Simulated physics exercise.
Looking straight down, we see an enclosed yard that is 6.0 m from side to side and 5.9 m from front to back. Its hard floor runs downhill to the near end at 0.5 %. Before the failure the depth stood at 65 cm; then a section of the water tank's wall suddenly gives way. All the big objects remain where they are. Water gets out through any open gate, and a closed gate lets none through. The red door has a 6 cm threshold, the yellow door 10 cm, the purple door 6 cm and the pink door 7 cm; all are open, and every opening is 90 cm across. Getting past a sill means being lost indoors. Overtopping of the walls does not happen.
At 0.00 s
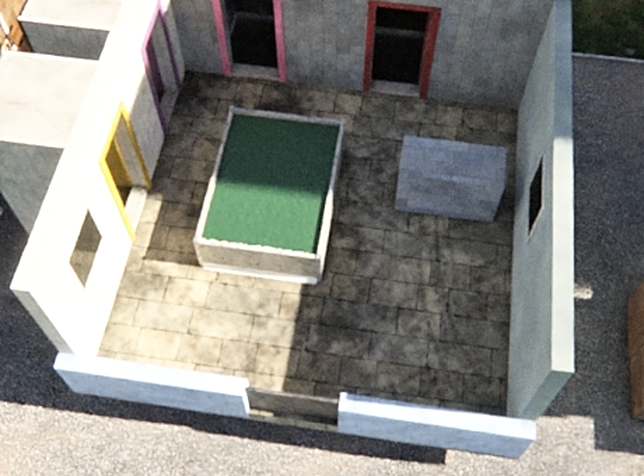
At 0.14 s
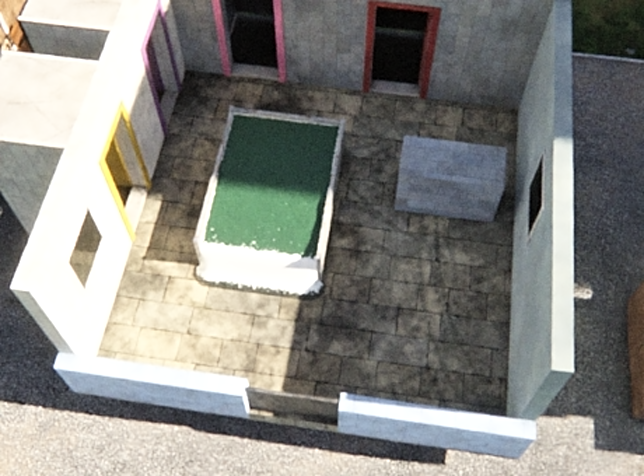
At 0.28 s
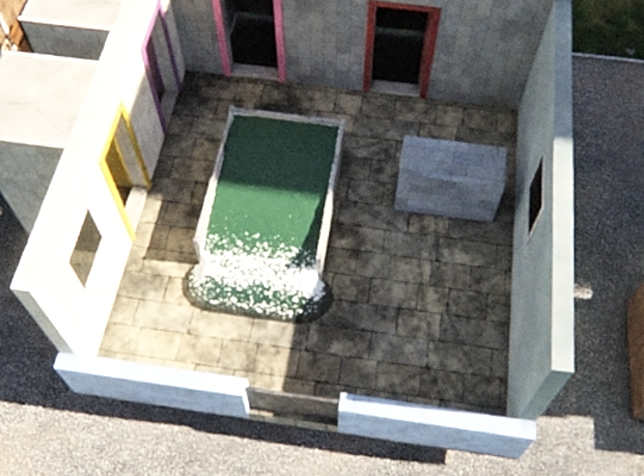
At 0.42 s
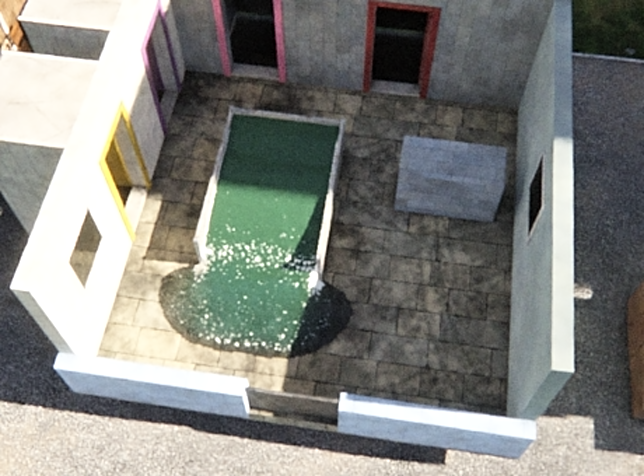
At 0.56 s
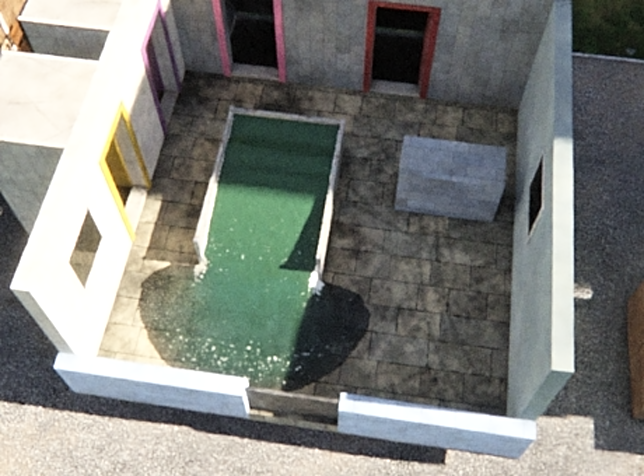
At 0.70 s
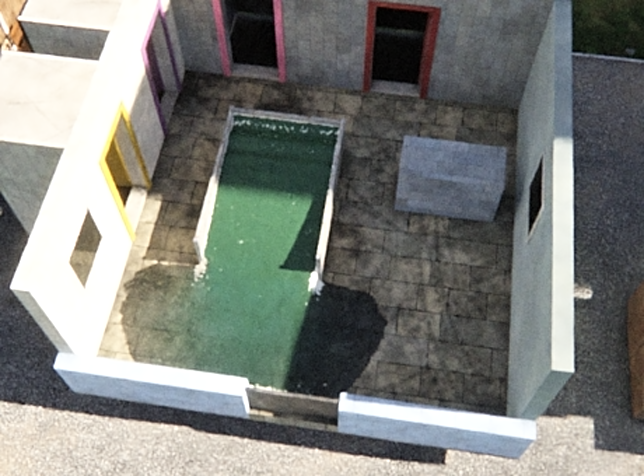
In the video, green water in a rectangular tank inside a walled yard pours out through the tank's near end, foams white, and spreads across the paved floor in a widening dark pool toward the low front wall.
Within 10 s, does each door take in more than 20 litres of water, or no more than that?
In that time the red door takes in more, the yellow door takes in no more, the purple door takes in more, the pink door takes in more.
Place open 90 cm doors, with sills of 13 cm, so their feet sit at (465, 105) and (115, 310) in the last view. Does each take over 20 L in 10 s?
So the first one doesn't reach it, while the second one exceeds it.
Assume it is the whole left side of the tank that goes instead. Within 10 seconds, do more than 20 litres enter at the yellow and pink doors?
Outcome at yellow: Exceeded; outcome at pink: Exceeded.
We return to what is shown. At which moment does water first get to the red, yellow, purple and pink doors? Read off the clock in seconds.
So red at 5.5 s, yellow at 2.6 s, purple at 3.4 s, and pink at 3.8 s.
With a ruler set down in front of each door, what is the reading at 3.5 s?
Door by door in cm, red shows 0, yellow shows 8, purple shows 4, pink shows 0.
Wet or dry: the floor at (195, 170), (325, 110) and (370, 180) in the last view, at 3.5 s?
Soaked, untouched, untouched.
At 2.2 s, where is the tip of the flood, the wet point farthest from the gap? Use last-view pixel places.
I'd put it close to (499, 433).
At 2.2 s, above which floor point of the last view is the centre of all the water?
Near (258, 293).
After 1.4 s water covers 25 % of the floor and is deepest (44 cm) near (239, 382); red door not reached, yellow door not reached, purple door not reached, pink door not reached.
After 2.2 s water covers 30 % of the floor and is deepest (49 cm) near (92, 373); red door not reached, yellow door not reached, purple door not reached, pink door not reached.
After 3.5 s water covers 60 % of the floor and is deepest (32 cm) near (104, 374); red door not reached, yellow door 8 cm at the sill, 0 L in, purple door 4 cm at the sill, 0 L in, pink door not reached.
After 6.0 s water covers 90 % of the floor and is deepest (22 cm) near (214, 79); red door 5 cm at the sill, 0 L in, yellow door 8 cm at the sill, 0 L in, purple door 13 cm at the sill, 22 L in, pink door 14 cm at the sill, 78 L in.
After 10.0 s water covers 100 % of the floor and is deepest (14 cm) near (513, 114); red door 10 cm at the sill, 40 L in, yellow door 5 cm at the sill, 0 L in, purple door 6 cm at the sill, 70 L in, pink door 8 cm at the sill, 127 L in.
